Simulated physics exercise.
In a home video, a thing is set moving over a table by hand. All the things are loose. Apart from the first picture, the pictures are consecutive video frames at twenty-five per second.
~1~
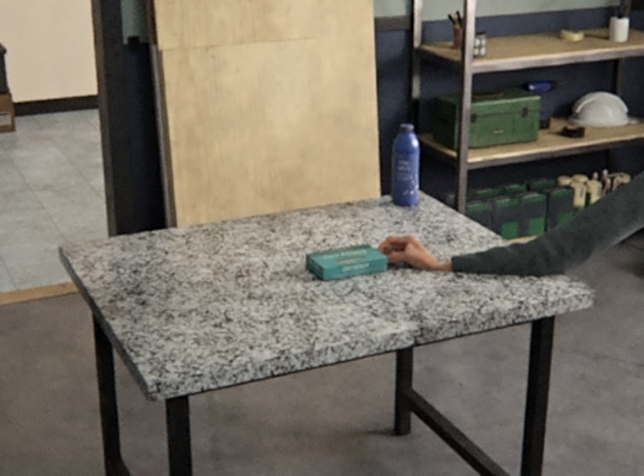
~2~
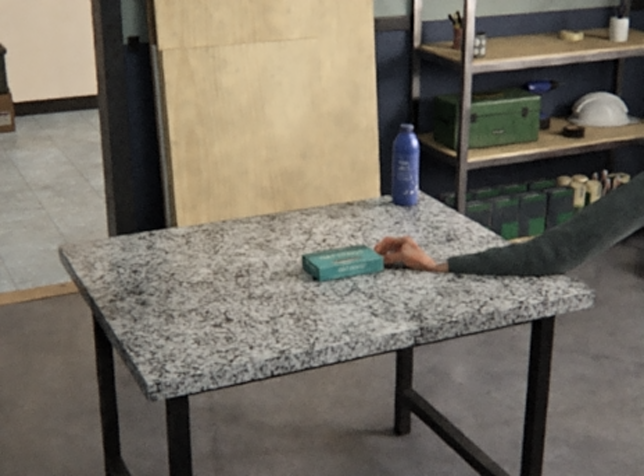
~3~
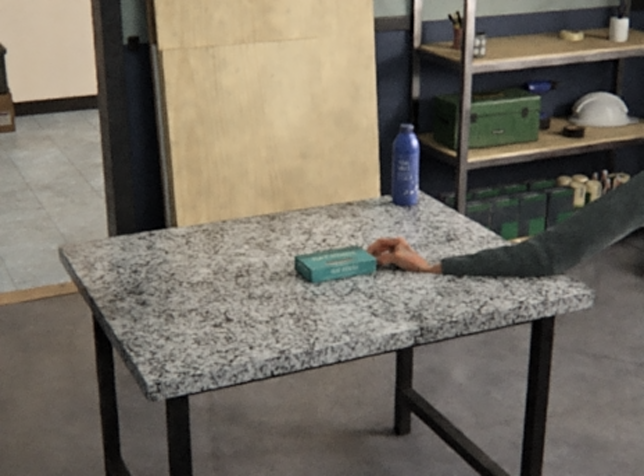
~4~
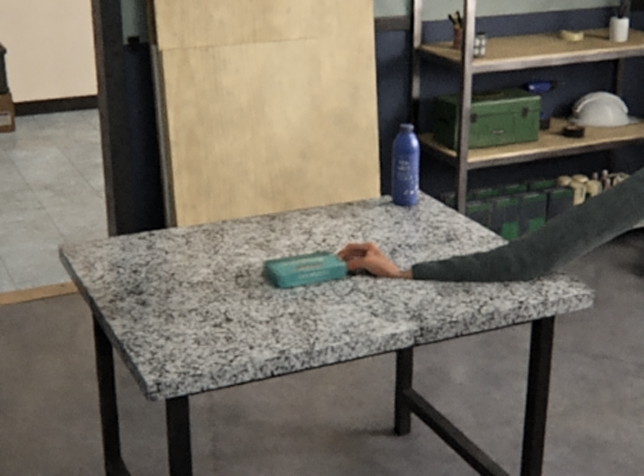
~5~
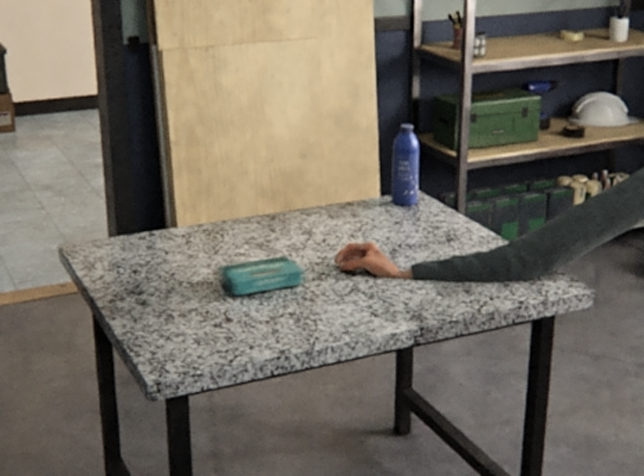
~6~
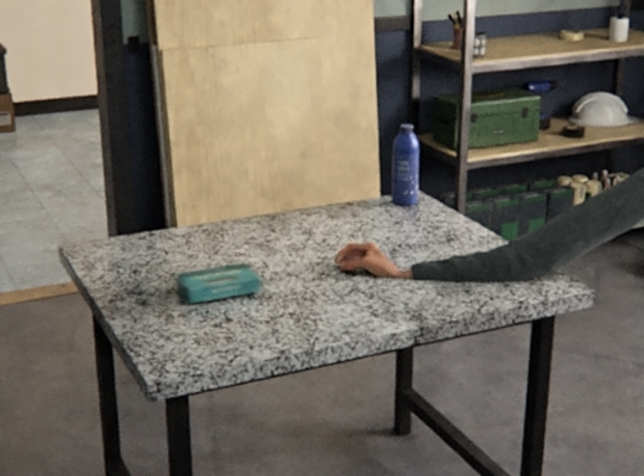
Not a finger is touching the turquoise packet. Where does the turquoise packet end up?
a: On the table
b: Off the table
(b) Off the table.
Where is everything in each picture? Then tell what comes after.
Under the hand; turquoise packet (346, 262), in the first picture.
Under the hand; turquoise packet (342, 262), in the second picture.
Under the hand; turquoise packet (335, 263), in the third picture.
Turquoise packet (304, 269), in the fourth picture.
Turquoise packet (262, 275) slid about its own width, in the fifth picture.
Turquoise packet (218, 283) slid about its own width, in the sixth picture.
Then, 0.20 s after the last picture, turquoise packet now off the table.
Then, 0.40 s after the last picture, things are still on the move.
Then, 0.60 s after the last picture, as before.
By the end, off the table, turquoise packet.
